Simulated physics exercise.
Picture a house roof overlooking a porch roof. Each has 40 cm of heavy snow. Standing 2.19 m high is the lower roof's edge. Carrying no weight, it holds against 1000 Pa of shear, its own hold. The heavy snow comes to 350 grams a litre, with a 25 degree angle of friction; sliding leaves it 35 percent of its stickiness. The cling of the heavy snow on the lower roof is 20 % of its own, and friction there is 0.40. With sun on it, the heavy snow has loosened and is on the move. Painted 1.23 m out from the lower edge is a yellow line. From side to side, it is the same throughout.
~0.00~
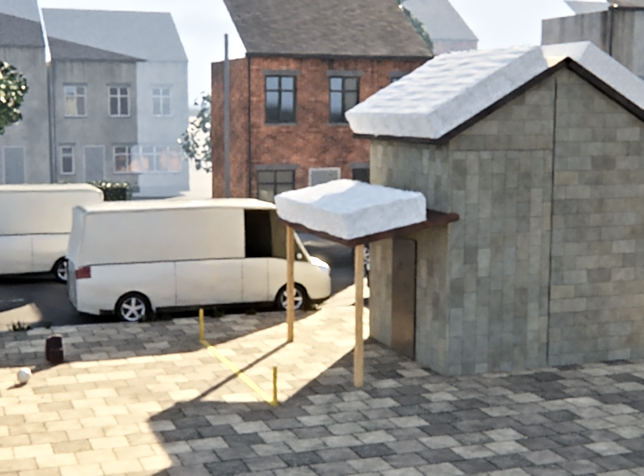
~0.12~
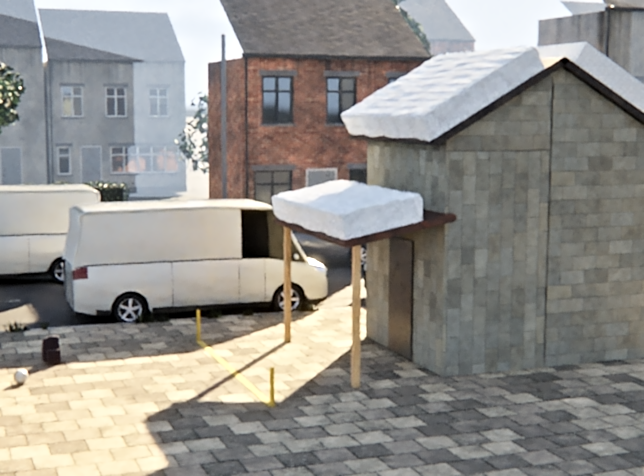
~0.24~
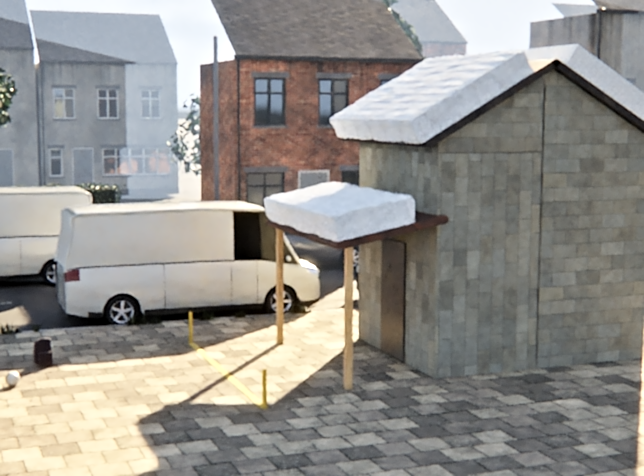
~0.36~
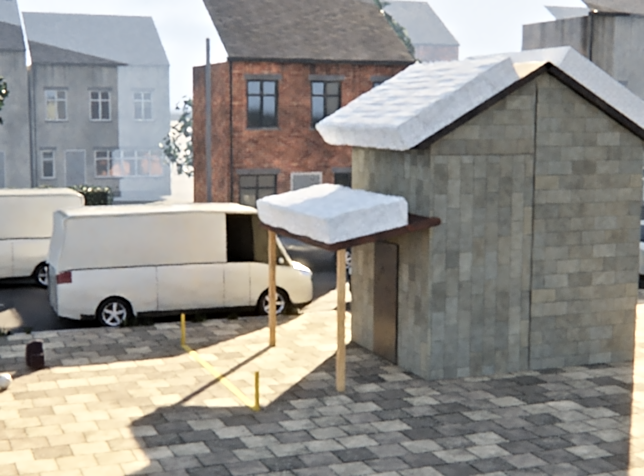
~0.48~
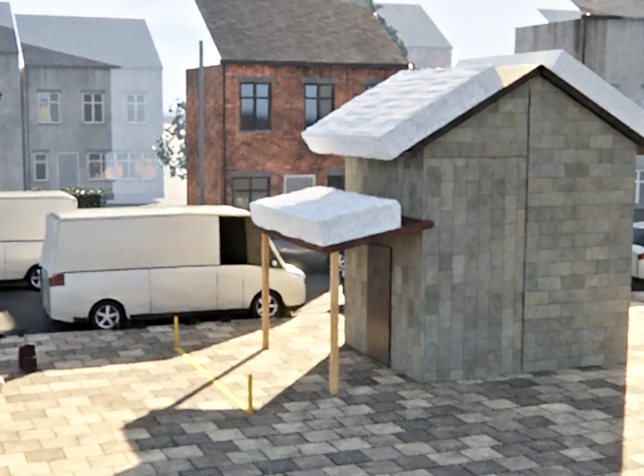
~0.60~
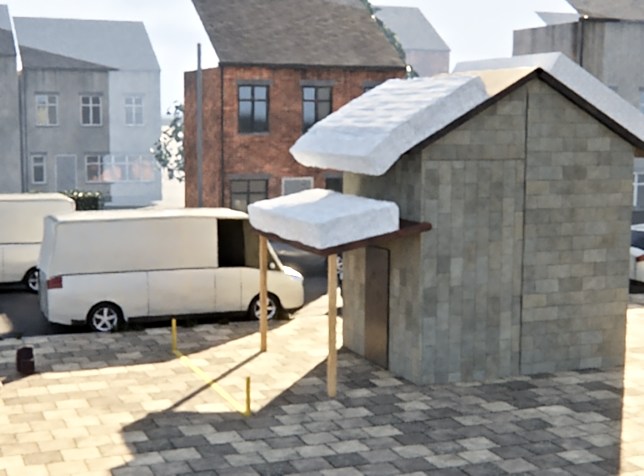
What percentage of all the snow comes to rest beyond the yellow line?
About 49 %.
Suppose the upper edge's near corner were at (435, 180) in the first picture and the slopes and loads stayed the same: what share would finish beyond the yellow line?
Then about 16 %.
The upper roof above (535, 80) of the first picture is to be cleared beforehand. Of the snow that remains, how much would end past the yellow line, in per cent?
I'd say close to 40 percent.
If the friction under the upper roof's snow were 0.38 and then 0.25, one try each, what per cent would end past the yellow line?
Roughly 20 per cent first, roughly 35 per cent second.
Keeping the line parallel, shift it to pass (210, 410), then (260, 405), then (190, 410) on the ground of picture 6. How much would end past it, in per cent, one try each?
Respectively about 40 in a hundred, 55 in a hundred and 30 in a hundred.
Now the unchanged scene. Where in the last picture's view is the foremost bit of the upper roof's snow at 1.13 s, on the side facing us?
It shows up near (307, 222) in the last picture.
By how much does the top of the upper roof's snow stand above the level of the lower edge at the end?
Looks like around 0.5 m above that edge.
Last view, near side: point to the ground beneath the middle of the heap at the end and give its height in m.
Middle around (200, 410); height roughly 0.4 m.
After 1.13 s, none is below the lower edge and 0 % is past the line.
After 1.75 s, 55 % is below the lower edge and 24 % is past the line.
After 2.38 s, 73 % is below the lower edge and 49 % is past the line.
After 3.00 s, 73 % is below the lower edge and 49 % is past the line.
After 3.10 s, 73 % is below the lower edge and 49 % is past the line.
